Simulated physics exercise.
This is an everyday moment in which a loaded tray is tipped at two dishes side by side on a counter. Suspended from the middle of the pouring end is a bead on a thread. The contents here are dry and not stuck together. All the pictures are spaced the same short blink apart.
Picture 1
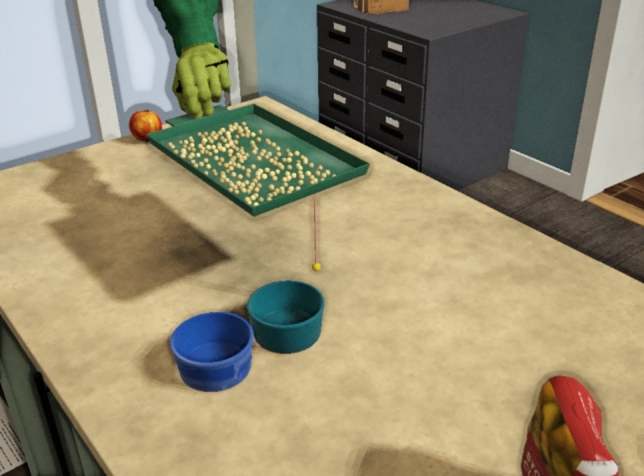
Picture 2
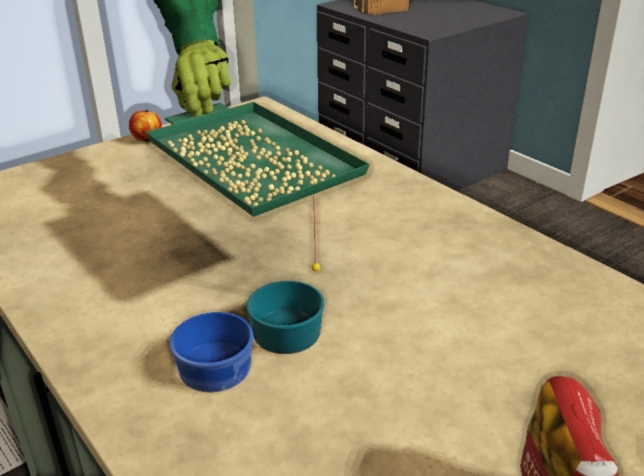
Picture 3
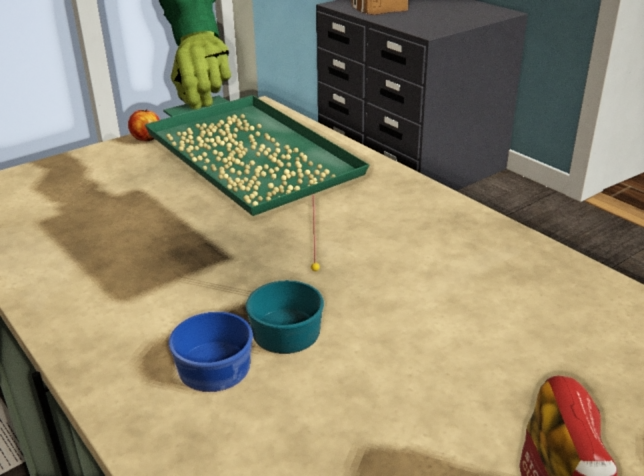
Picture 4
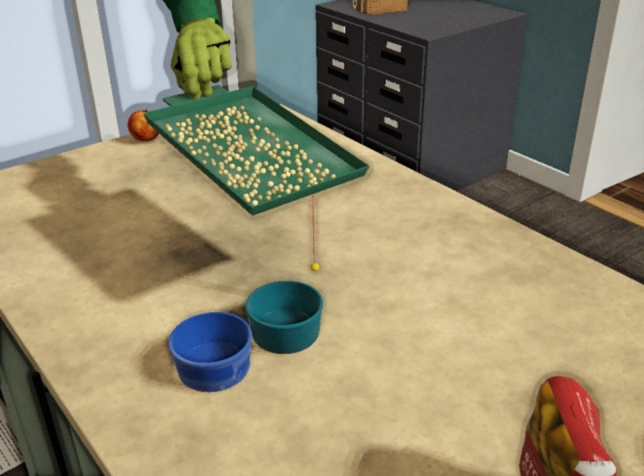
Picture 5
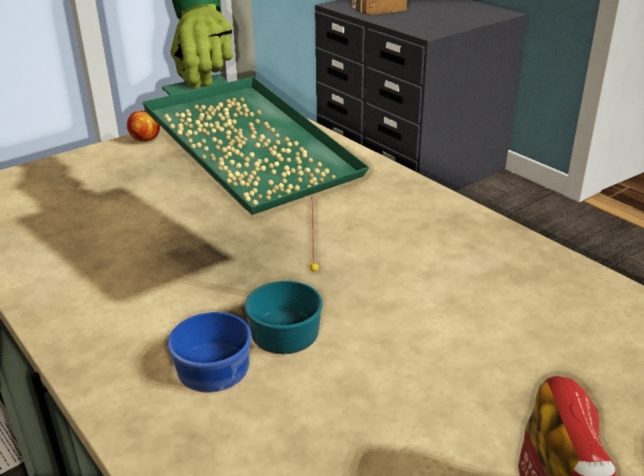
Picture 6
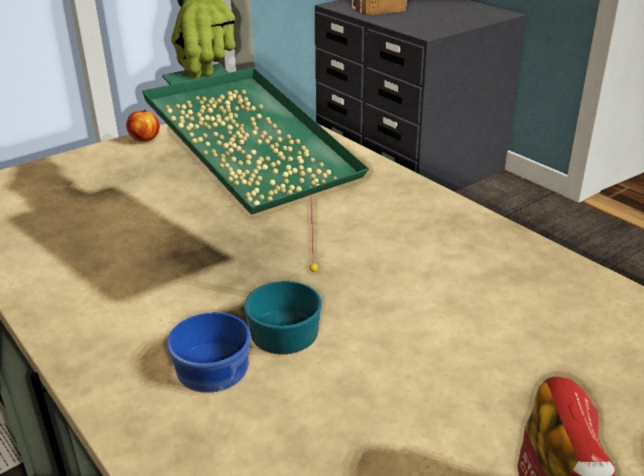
A green hand hovers at the far edge of a tan counter, seen from above at an angle, with a dark drawer cabinet behind. Beside a red apple, a green tray of pale beans sits above blue and teal dishes, a yellow bead hanging from its near end, a red packet at lower right. The hand rises slightly as the tray's far end lifts gradually, its near end staying almost in place.
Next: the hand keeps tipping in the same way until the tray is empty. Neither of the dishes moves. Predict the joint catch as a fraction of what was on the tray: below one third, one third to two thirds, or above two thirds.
Below one third.
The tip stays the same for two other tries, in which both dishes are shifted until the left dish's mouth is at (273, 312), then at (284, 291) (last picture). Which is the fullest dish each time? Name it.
With the first placement it's the one to the right, with the second it's the one to the right.
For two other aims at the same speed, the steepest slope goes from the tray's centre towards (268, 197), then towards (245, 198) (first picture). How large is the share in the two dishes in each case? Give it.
You'd get 90 per cent the first time and 90 per cent the second time.
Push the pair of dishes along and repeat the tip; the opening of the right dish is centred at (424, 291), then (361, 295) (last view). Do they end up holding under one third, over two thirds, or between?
Under a third; between a third and two thirds.
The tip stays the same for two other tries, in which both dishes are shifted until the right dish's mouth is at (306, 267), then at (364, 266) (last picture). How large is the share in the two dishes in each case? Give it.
0 %, 70 %.
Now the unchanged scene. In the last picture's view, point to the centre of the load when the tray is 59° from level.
Centre estimate: (316, 183).
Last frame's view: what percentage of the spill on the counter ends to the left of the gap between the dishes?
Left fraction: Around 0 per cent.
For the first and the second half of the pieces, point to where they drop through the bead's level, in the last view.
Early-half point (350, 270); late-half point (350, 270).
Just after the last frame, tray tipped steeply; the larger part on the tray; about a tenth outside both; about a tenth in the air.
A moment on, tray tipped right over; roughly a quarter on the tray; just a few in the right dish; roughly a third outside both; roughly a third in the air.
Further on, tray tipped past a quarter turn; about a tenth in the right dish; almost all outside both.
When it is over, tray tipped past a quarter turn; not one in the left dish; about a tenth in the right dish; almost all outside both.
